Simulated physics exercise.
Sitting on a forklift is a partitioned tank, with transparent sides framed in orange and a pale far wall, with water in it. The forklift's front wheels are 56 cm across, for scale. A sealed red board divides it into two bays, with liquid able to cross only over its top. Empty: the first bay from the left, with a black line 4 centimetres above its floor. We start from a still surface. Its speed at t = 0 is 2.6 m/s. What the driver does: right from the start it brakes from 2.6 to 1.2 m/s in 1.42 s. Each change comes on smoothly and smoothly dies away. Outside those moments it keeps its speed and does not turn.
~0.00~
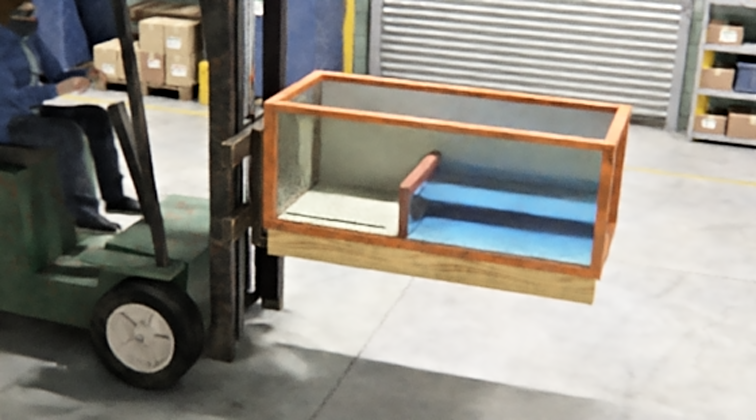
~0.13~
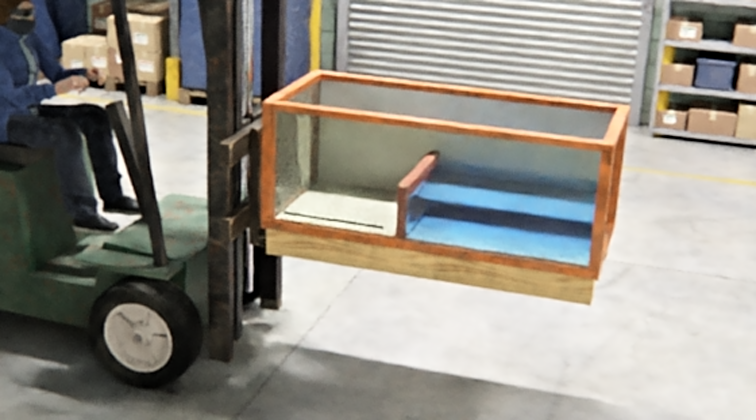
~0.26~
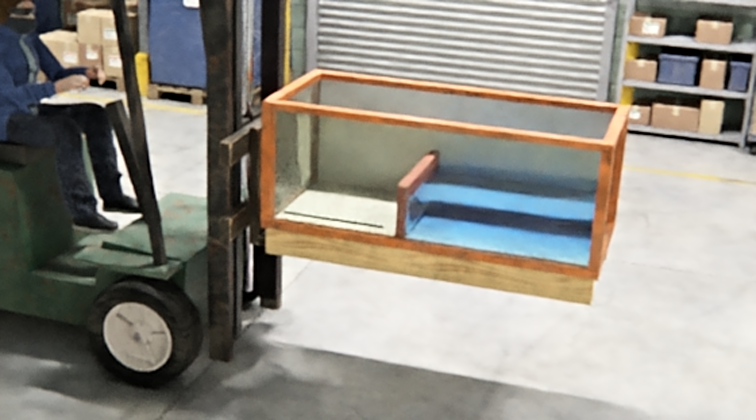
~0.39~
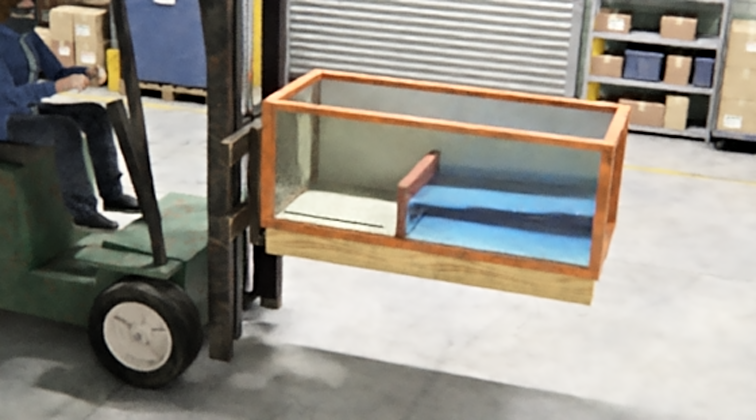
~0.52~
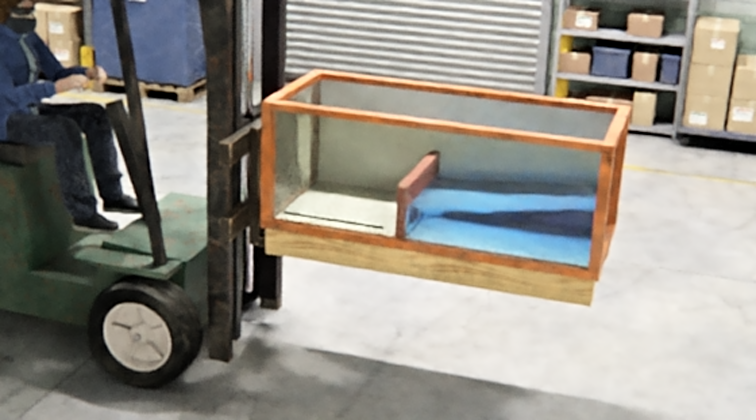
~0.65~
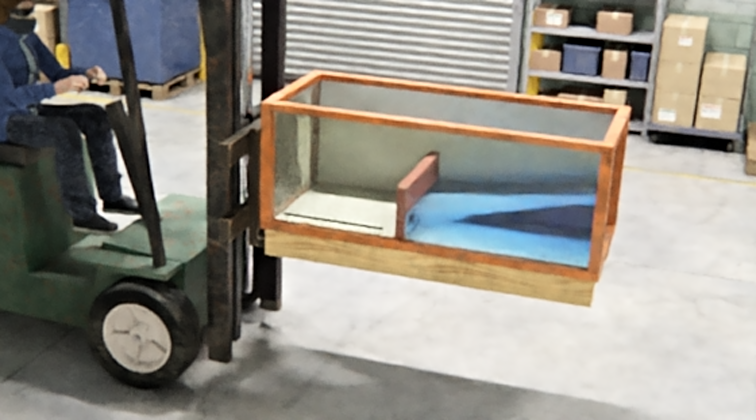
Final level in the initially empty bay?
Below the mark.
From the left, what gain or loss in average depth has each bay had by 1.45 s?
0, 0.
Then, 1.05 s in, the mean depths from the left are 0, 21 cm.
Then, 1.45 s in, the mean depths from the left are 0, 21 cm.
Then, 1.95 s in, the mean depths from the left are 0, 21 cm.
Then, 4.41 s in, the mean depths from the left are 0, 21 cm.
